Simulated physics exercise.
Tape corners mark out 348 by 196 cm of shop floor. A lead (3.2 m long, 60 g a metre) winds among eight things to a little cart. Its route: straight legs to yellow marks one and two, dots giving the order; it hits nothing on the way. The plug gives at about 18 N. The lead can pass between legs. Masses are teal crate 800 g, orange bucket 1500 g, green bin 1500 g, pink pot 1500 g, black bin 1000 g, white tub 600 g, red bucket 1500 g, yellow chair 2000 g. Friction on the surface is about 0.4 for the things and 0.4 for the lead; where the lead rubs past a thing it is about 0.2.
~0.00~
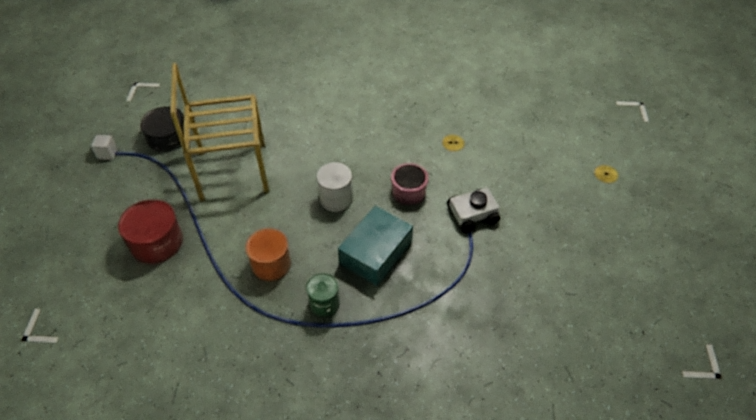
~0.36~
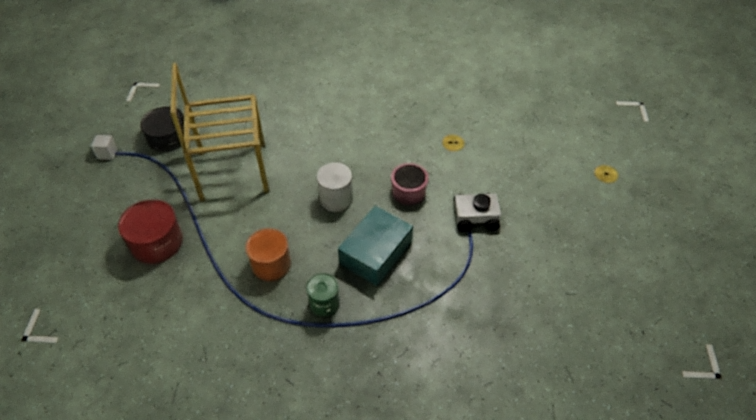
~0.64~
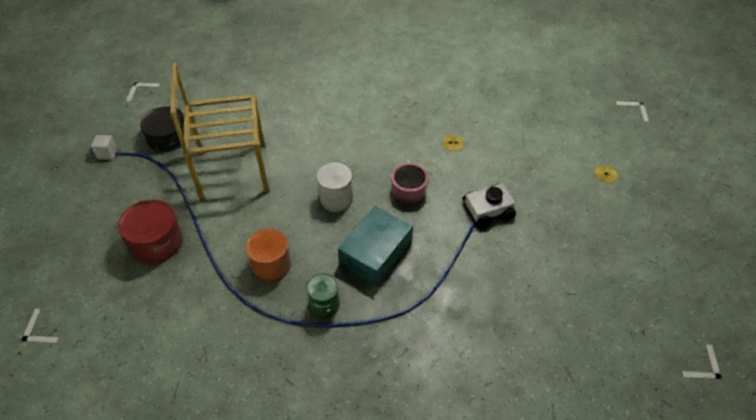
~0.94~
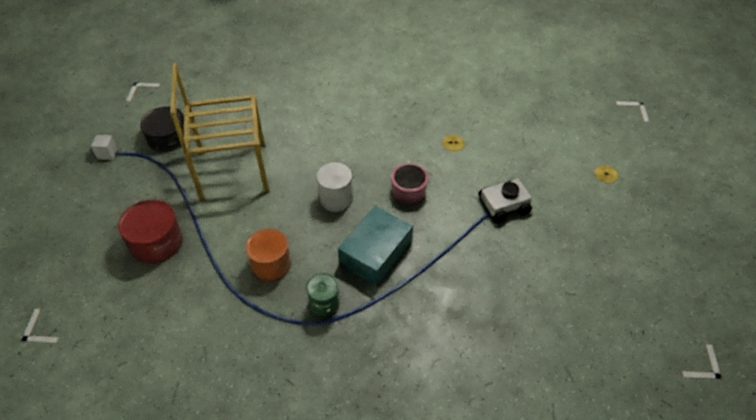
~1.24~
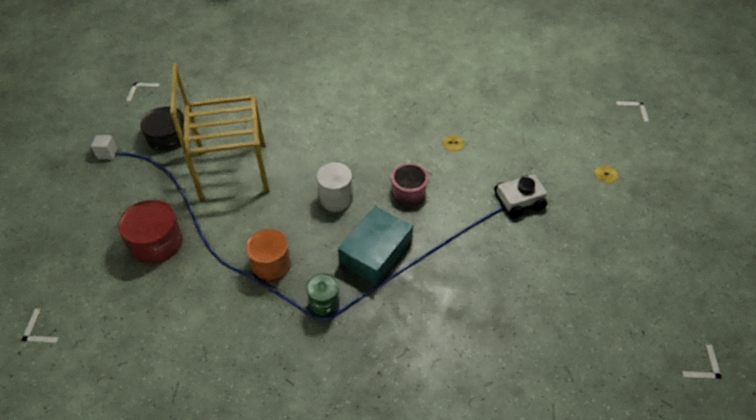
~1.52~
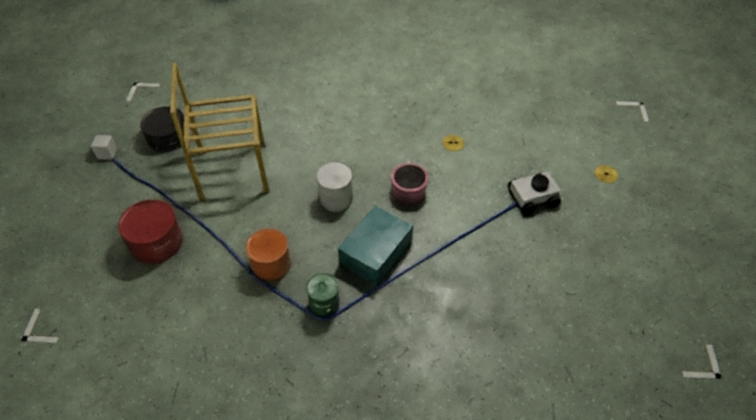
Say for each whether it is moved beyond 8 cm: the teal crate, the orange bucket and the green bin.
The teal crate moves, the orange bucket leaves its place, the green bin moves.
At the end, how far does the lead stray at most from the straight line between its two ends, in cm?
Some 30 cm.
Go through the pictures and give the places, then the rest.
Teal crate (376, 237); orange bucket (267, 245); green bin (322, 287); marks (606, 174) (453, 143); lead runs through (198, 228) (255, 308) (372, 321) (468, 263); cart (465, 216), in the first frame.
Lead runs through (255, 308) (468, 263); cart (467, 216), in the second frame.
Lead runs through (255, 308) (458, 254); cart (481, 212), in the third frame.
Lead runs through (256, 308) (459, 239); cart (496, 207), in the fourth frame.
Lead runs through (278, 293) (469, 228); cart (512, 202), in the fifth frame.
Teal crate (376, 237); orange bucket (267, 245); green bin (322, 287); lead runs through (136, 177) (211, 231) (289, 299) (482, 224); cart (525, 198), in the sixth frame.
After 2.7 s, cart at (579, 182), 9 N at the fixed end; green bin 35 cm off its start, teal crate 20 cm off its start, orange bucket 19 cm off its start.
After 3.8 s, cart at (566, 164), plug out; green bin 41 cm off its start, orange bucket 28 cm off its start, teal crate 22 cm off its start.
After 4.9 s, cart at (502, 151), plug out; green bin 41 cm off its start at (333, 222), orange bucket 28 cm off its start at (295, 209), teal crate 22 cm off its start at (380, 205).
After 6.0 s, cart at (454, 142), plug out; green bin 41 cm off its start, orange bucket 28 cm off its start, teal crate 22 cm off its start.
After 6.4 s, cart at (454, 142), plug out; green bin 41 cm off its start at (333, 222), orange bucket 28 cm off its start at (295, 209), teal crate 22 cm off its start at (380, 205).
